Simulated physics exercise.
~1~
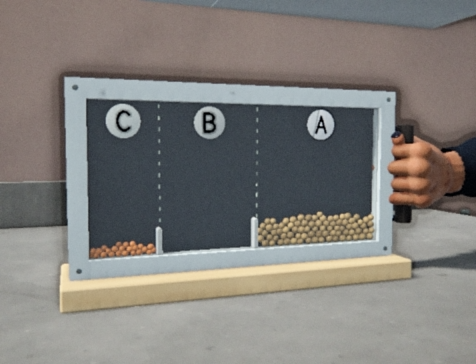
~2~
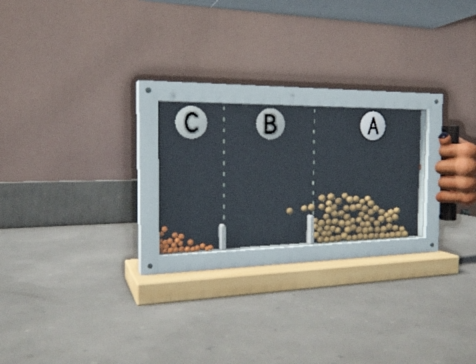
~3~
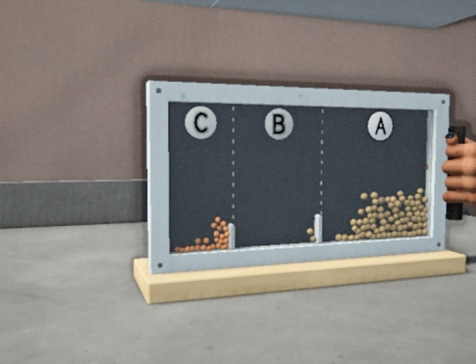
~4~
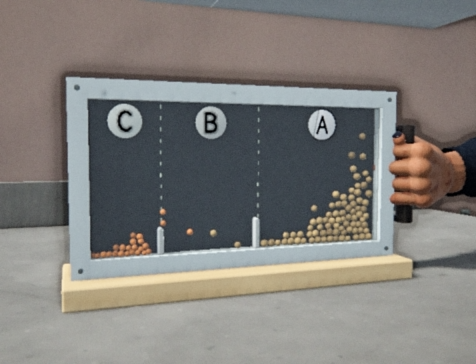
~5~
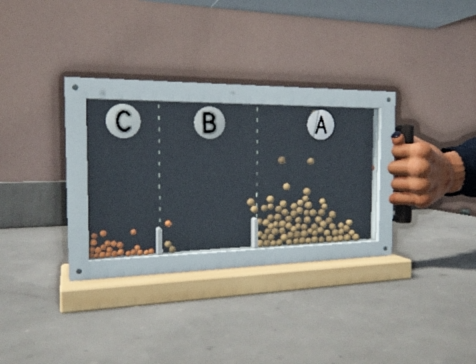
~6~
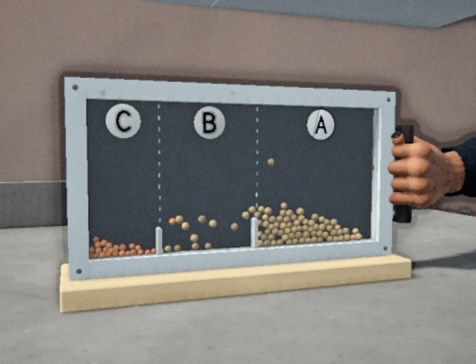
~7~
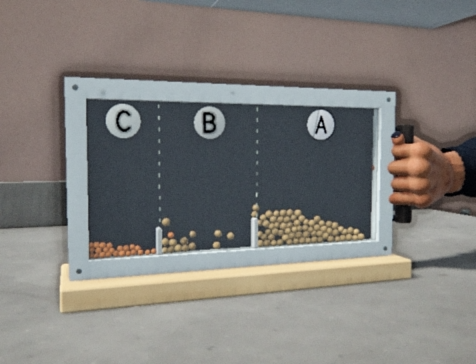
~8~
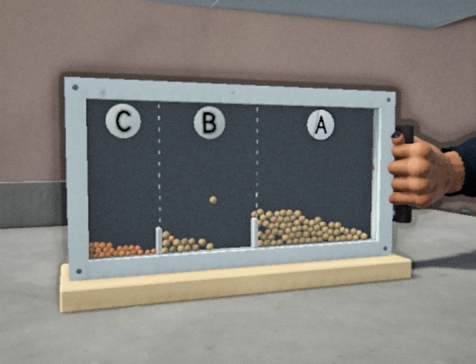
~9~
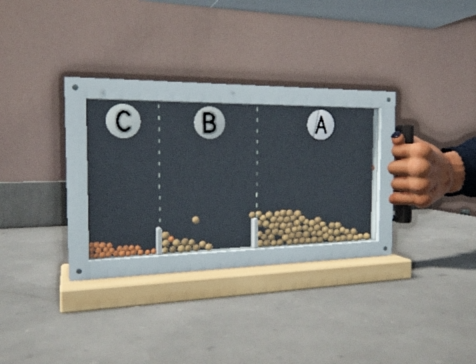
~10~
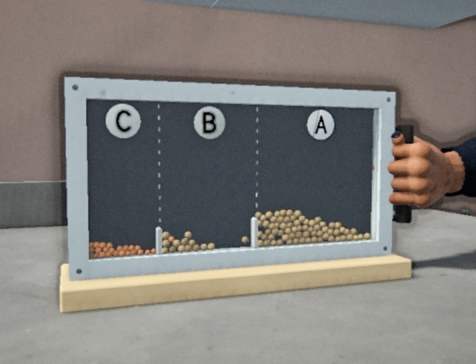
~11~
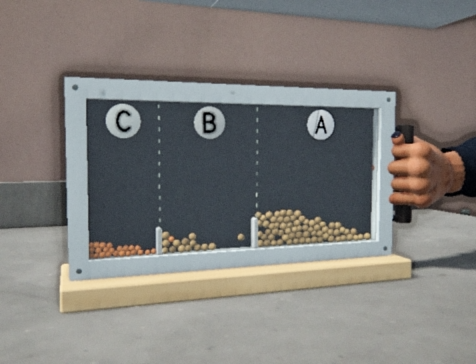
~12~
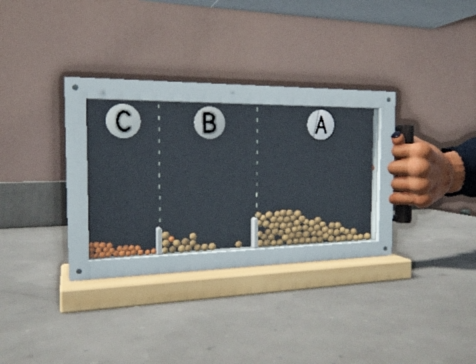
A clear-fronted case of small round beads, gripped at its right side by a hand, sits on a pale wooden base on a grey surface, seen from the front. Tan beads fill the right section under A, smaller orange ones lie at the left under C, and B is empty between low dividers. The hand slides the case right, then back left to where it began. The tan beads heap against the right wall, then tumble leftward, some hopping the divider into B, where a few orange ones also land. Finally everything rests, with a small mixed pile in B.
